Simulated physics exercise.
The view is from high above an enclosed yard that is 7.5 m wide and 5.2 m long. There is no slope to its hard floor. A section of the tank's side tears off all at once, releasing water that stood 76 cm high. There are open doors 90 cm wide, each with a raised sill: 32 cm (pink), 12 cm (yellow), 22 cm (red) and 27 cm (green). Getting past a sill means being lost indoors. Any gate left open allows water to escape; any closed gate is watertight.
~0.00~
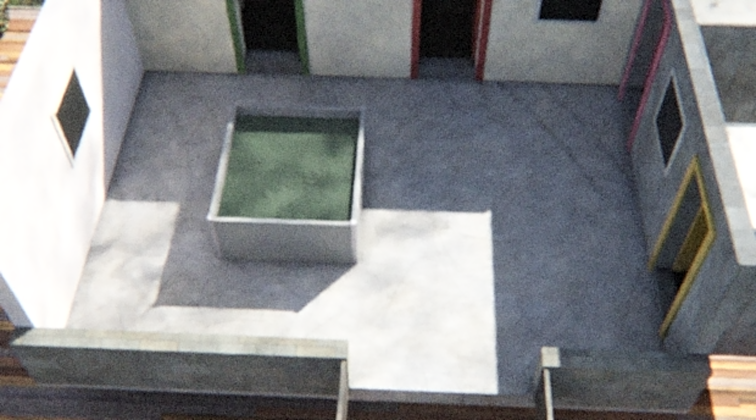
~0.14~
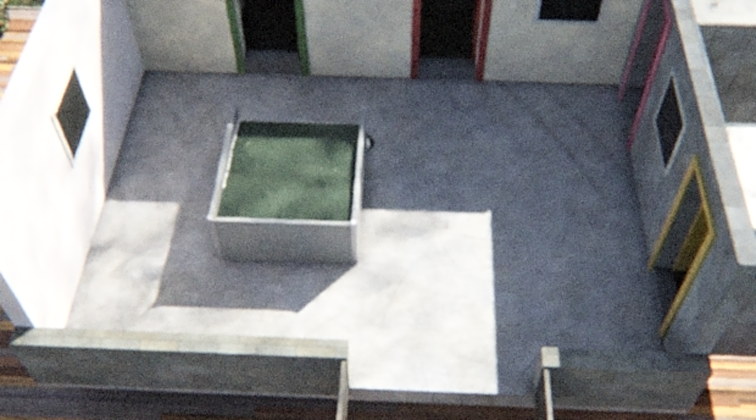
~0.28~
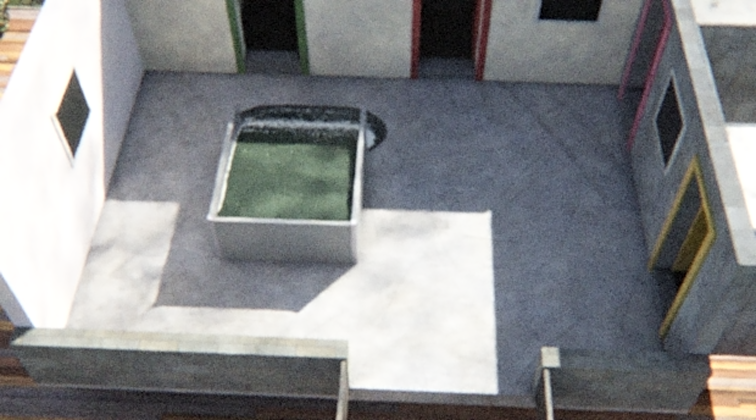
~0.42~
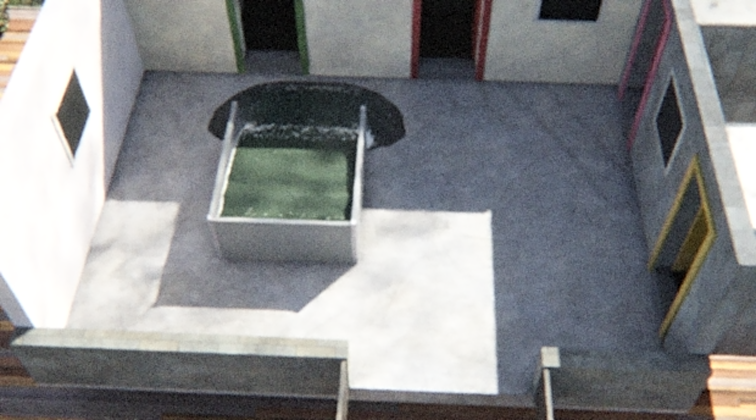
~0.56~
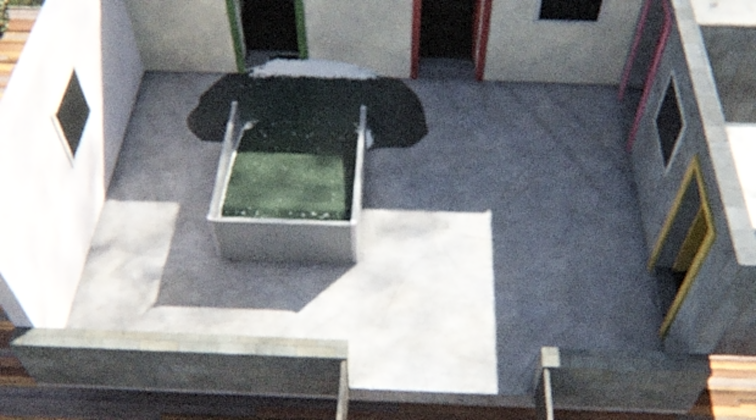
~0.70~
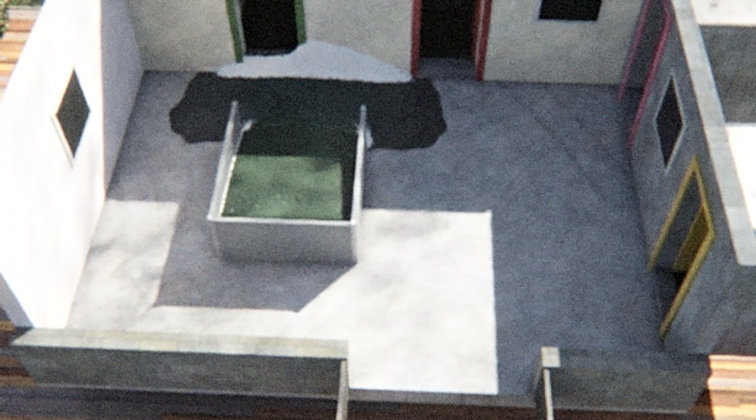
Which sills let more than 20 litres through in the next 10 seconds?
In order: Pink door: Limit unbroken, yellow door: Limit unbroken, red door: Limit unbroken, green door: Limit broken.
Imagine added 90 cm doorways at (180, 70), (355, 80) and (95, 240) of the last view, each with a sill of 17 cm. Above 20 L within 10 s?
So, in the order given, it's beyond the mark, then beyond the mark, then shy of the mark.
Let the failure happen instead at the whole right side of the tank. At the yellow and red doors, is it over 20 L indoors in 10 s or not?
So yellow ends up past the limit and red ends up short of it.
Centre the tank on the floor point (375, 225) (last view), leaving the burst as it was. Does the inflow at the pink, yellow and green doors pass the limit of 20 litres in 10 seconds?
Pink stays inside, yellow stays inside, green stays inside, judged against that limit.
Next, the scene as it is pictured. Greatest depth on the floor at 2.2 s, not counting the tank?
Depth max: Approx. 44 cm.
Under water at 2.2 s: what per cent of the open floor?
Covered: Roughly 35 %.
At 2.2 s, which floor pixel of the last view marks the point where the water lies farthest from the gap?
I'd put it near pixel (612, 88) of the last picture.
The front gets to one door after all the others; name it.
Yellow.
After 1.4 s water covers 20 % of the floor and is deepest (50 cm) near (313, 79); pink door not reached, yellow door not reached, red door 17 cm at the sill, 0 L in, green door 46 cm at the sill, 50 L in.
After 2.2 s water covers 35 % of the floor and is deepest (44 cm) near (144, 74); pink door 21 cm at the sill, 0 L in, yellow door not reached, red door 17 cm at the sill, 0 L in, green door 36 cm at the sill, 109 L in.
After 3.5 s water covers 65 % of the floor and is deepest (26 cm) near (153, 82); pink door 22 cm at the sill, 0 L in, yellow door 5 cm at the sill, 0 L in, red door 11 cm at the sill, 0 L in, green door 17 cm at the sill, 123 L in.
After 6.0 s water covers 90 % of the floor and is deepest (16 cm) near (662, 382); pink door 11 cm at the sill, 0 L in, yellow door 6 cm at the sill, 0 L in, red door 5 cm at the sill, 0 L in, green door 10 cm at the sill, 123 L in.
After 10.0 s water covers 100 % of the floor and is deepest (11 cm) near (636, 226); pink door 5 cm at the sill, 0 L in, yellow door 9 cm at the sill, 0 L in, red door 8 cm at the sill, 0 L in, green door 4 cm at the sill, 123 L in.
